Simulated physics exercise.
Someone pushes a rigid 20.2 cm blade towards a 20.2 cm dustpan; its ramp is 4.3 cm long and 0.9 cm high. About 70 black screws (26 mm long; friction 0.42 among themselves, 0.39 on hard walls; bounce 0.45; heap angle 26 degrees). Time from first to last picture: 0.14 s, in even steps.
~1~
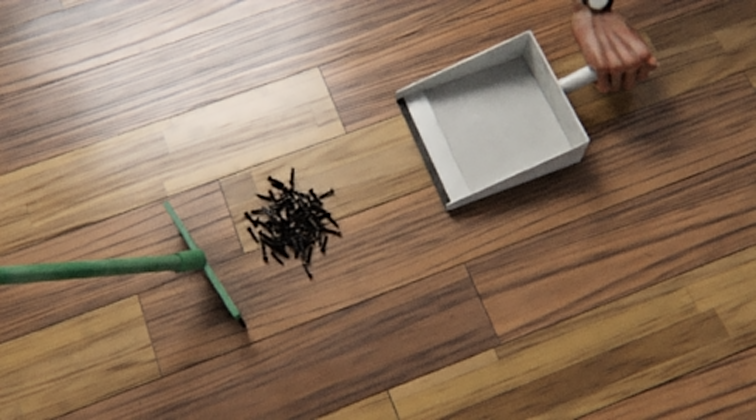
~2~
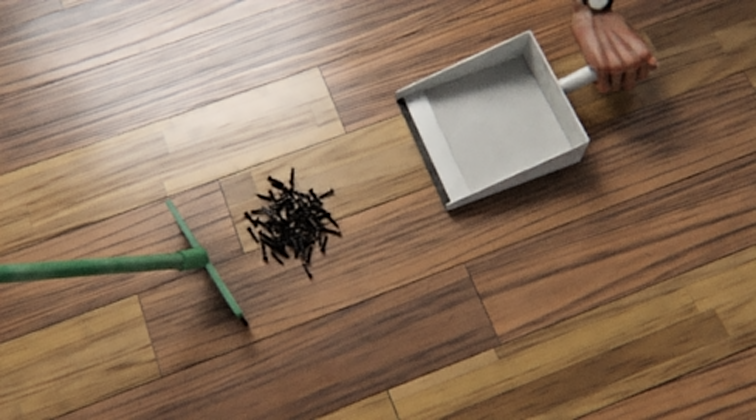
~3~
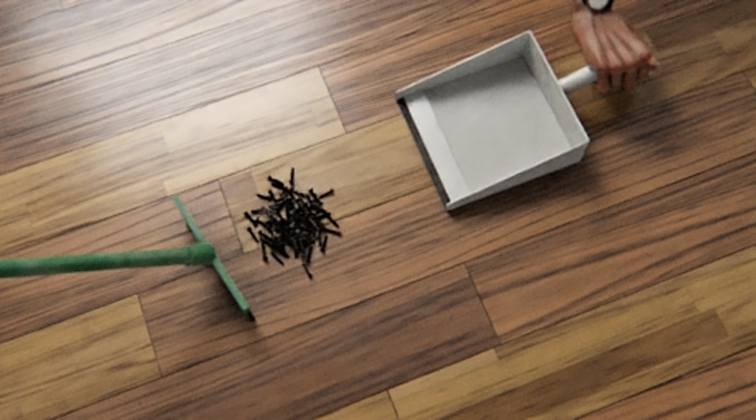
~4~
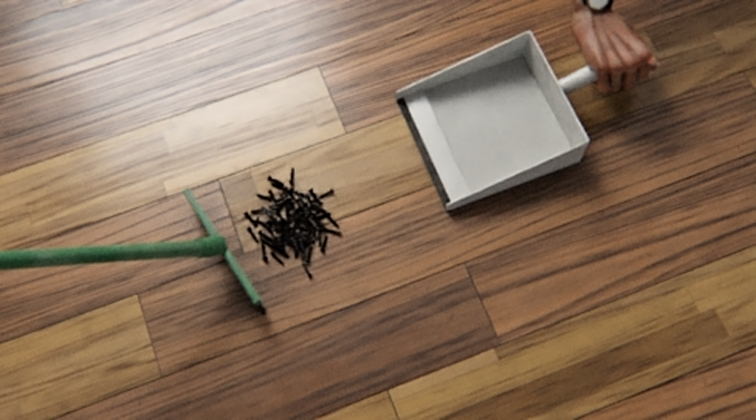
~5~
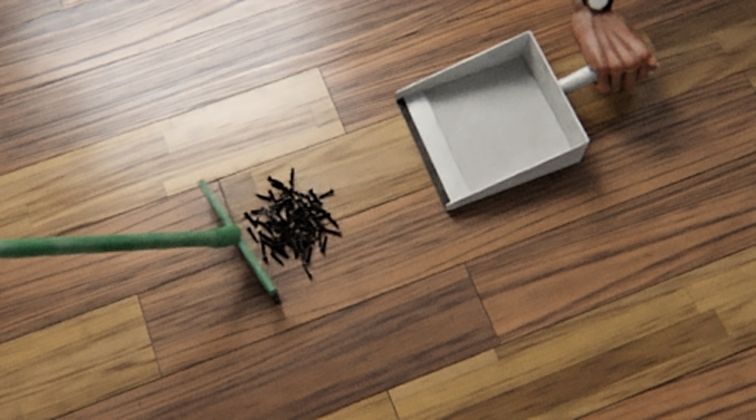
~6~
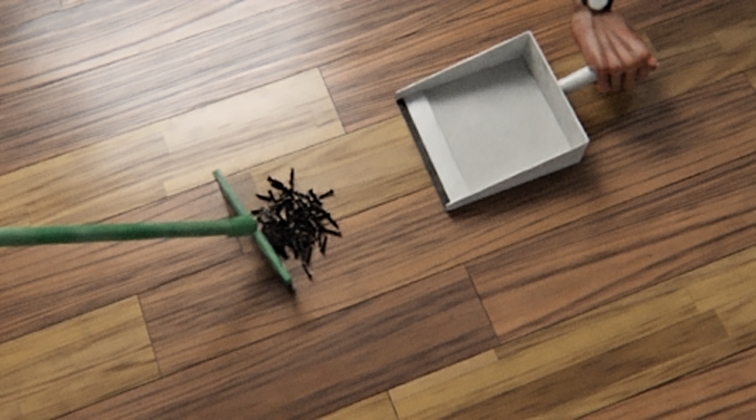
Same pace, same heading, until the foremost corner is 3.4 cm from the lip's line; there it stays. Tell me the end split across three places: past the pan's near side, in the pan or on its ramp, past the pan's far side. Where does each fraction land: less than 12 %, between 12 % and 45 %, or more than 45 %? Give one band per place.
Near side: A sprinkling, pan: A solid amount, far side: A sprinkling.
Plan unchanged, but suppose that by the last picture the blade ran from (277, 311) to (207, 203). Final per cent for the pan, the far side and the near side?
Pan 5 % / far 0 % / near 20 %.
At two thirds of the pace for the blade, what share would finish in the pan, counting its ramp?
In that case roughly 5 percent.
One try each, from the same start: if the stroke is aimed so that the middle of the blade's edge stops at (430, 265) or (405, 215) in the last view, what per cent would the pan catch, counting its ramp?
About 0 and 20 per cent.
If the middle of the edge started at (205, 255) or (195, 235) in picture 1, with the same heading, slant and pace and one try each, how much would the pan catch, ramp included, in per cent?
The two tries give about 25 % and about 25 %.
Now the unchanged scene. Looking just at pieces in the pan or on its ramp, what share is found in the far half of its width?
Share: Approx. 60 %.
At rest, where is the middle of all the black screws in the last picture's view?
Centre at rest: Approx. (414, 143) px.
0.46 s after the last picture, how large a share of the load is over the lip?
I'd put it near 40 per cent at that point.
Then, 0.14 s after the last picture, middle of the blade 16 cm from the lip; 0 % over the lip, far side 0 %, near side 0 %.
Then, 0.23 s after the last picture, middle of the blade 8 cm from the lip; 0 % over the lip, far side 0 %, near side 0 %.
Then, 0.46 s after the last picture, middle of the blade 6 cm from the lip; 40 % over the lip, far side 5 %, near side 0 %.
In the end, near side 0 %, pan 40 %, far side 5 %, in front of the lip or behind the blade 55 %.
